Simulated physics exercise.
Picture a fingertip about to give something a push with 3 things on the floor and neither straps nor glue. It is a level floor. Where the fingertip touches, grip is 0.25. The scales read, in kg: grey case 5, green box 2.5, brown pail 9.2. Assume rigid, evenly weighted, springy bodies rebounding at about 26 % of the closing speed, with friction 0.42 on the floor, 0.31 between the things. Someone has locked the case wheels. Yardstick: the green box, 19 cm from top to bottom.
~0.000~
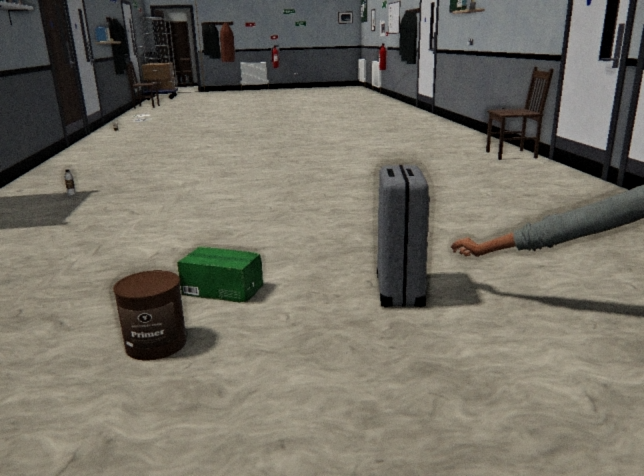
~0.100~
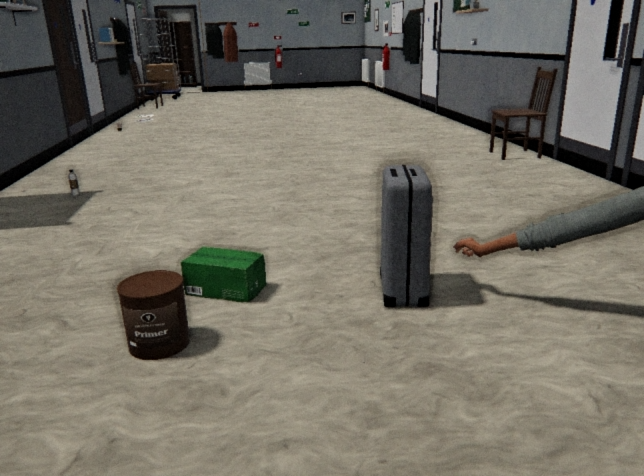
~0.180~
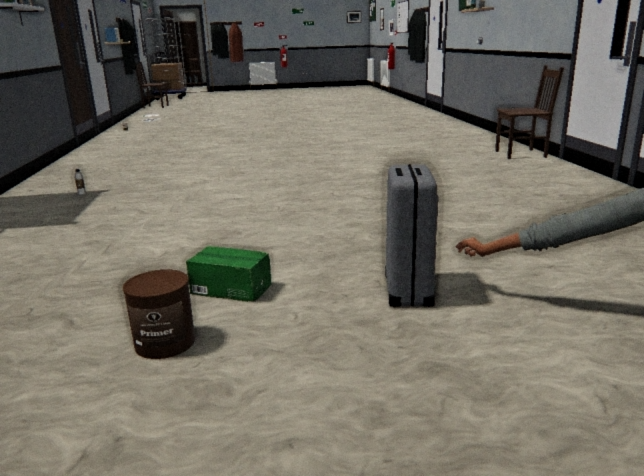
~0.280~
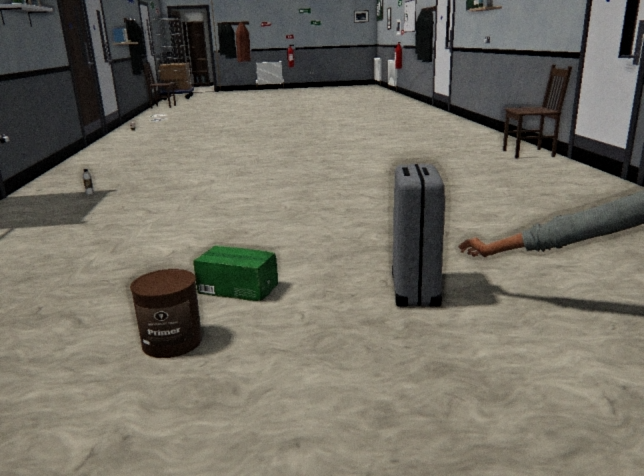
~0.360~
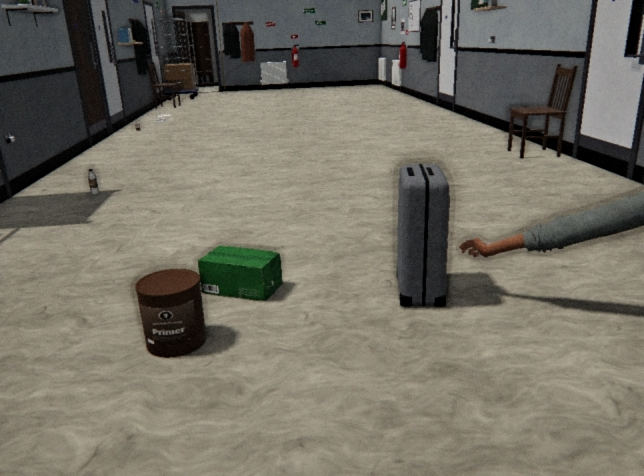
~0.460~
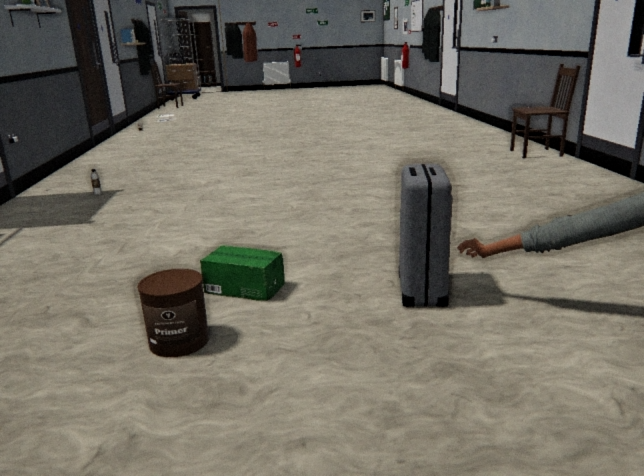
A long grey-walled corridor with a pale, streaked floor is seen from slightly above, looking toward the far end, where coats and a red extinguisher hang. A brown pail and a green box sit at left, an upright grey case stands right of centre, and a sleeved arm reaches in beside it from the right. The view drifts slightly, the objects shifting a little rightward together, while the arm barely changes.
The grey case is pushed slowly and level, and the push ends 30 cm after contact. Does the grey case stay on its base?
Yes, it stays on its feet.
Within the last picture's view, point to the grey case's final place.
Look near (370, 236) in the last picture.
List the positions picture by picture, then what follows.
In the first picture, hand has come 0 cm; grey case (401, 234); green box (222, 274).
In the second picture, hand has come 0 cm; grey case (405, 235); green box (225, 274).
In the third picture, hand has come 2 cm; grey case (410, 234); green box (230, 273).
In the fourth picture, hand has come 4 cm; grey case (417, 234); green box (237, 273).
In the fifth picture, hand has come 6 cm; grey case (421, 234); green box (241, 272).
In the sixth picture, hand has come 9 cm; grey case (424, 234); green box (244, 272).
By 0.86 s, hand has come 18 cm; grey case 3 cm from its spot near (419, 234).
By 1.16 s, hand has come 25 cm; grey case 10 cm from its spot near (405, 235).
By 1.46 s, hand has come 33 cm; grey case 17 cm from its spot near (390, 235).
By 1.76 s, hand has come 40 cm; grey case 24 cm from its spot near (376, 236).
When it is over (2.5 s), not toppled but over 14 cm from the start, grey case; the other 2 within 14 cm of the start. End places, in pixels of the last picture, grey case near (370, 236).
